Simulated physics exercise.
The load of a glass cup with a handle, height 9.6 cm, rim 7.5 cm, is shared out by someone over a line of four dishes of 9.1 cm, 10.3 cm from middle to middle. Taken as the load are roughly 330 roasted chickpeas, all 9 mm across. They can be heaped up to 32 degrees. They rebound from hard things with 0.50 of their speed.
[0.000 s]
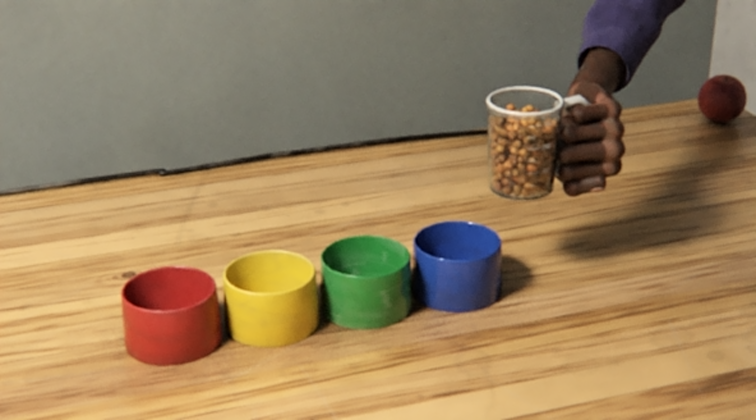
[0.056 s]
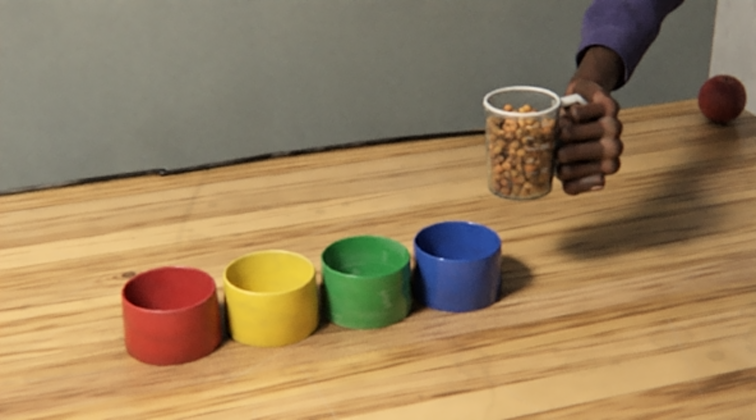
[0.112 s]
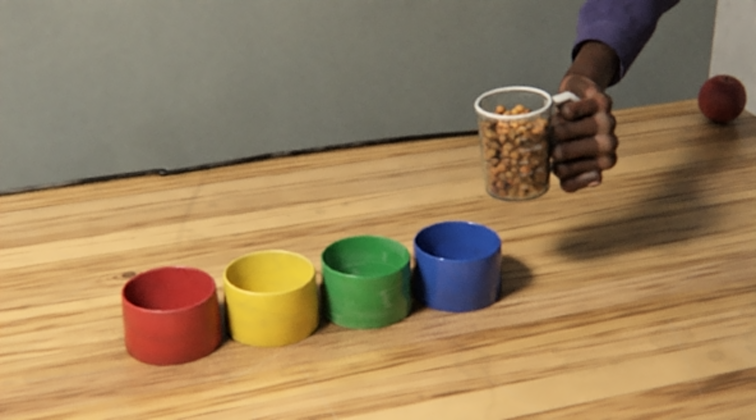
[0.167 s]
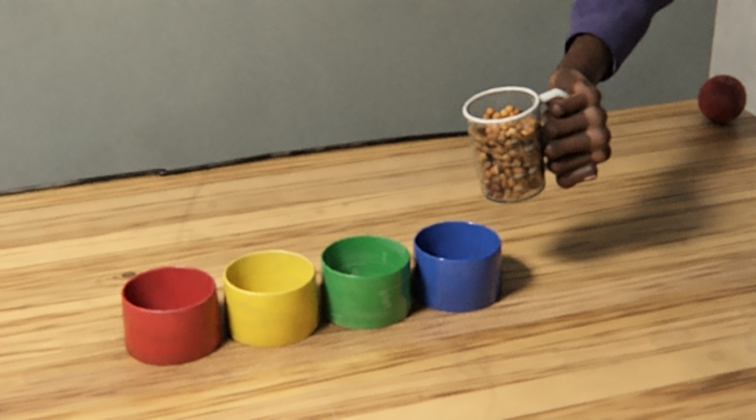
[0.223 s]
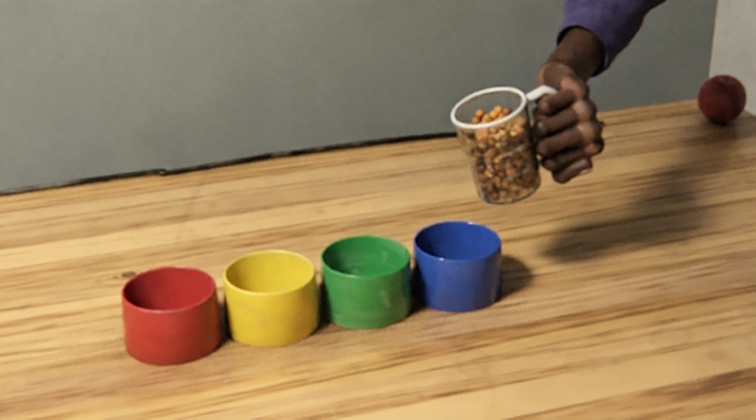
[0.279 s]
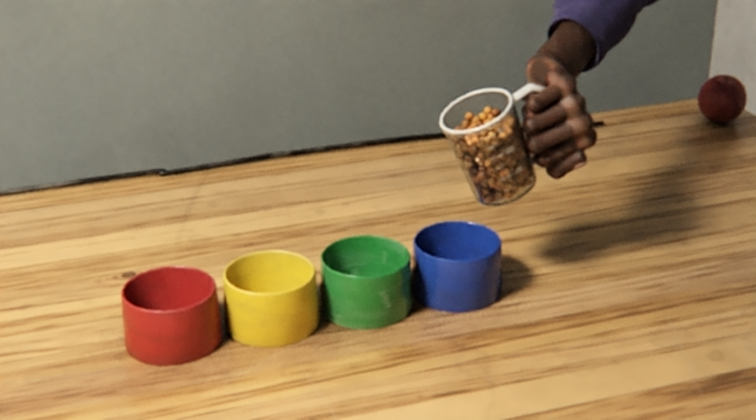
A hand tilts a clear cup of chickpeas leftward above four colourful dishes in a row.
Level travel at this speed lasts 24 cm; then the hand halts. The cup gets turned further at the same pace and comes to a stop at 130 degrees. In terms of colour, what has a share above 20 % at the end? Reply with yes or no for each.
Red dish: No, blue dish: No, green dish: No, yellow dish: Yes, counter: No.
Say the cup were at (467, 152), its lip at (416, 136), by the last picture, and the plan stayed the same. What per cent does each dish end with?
Red 0, blue 0, green 0, yellow 90.
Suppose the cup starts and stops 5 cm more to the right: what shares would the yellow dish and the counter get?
After the change, yellow takes 30 while the counter takes 30.
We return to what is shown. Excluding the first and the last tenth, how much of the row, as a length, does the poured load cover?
6 cm, roughly.
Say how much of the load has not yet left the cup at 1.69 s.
Somewhere near 0 per cent.
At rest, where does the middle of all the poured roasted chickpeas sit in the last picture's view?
Approximately (266, 299) in the last picture.
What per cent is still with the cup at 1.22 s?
75 %.
Then, at 0.85 s, tilt 79 degrees; cup holds 100 %.
After 1.22 s, tilt 116 degrees; cup holds 75 %, yellow 20 %.
After 1.69 s, tilt 130 degrees; cup holds 0 %, yellow 95 %.
At rest (2.1 s), red 0 %, blue 0 %, green 0 %, yellow 95 %, counter 5 %.
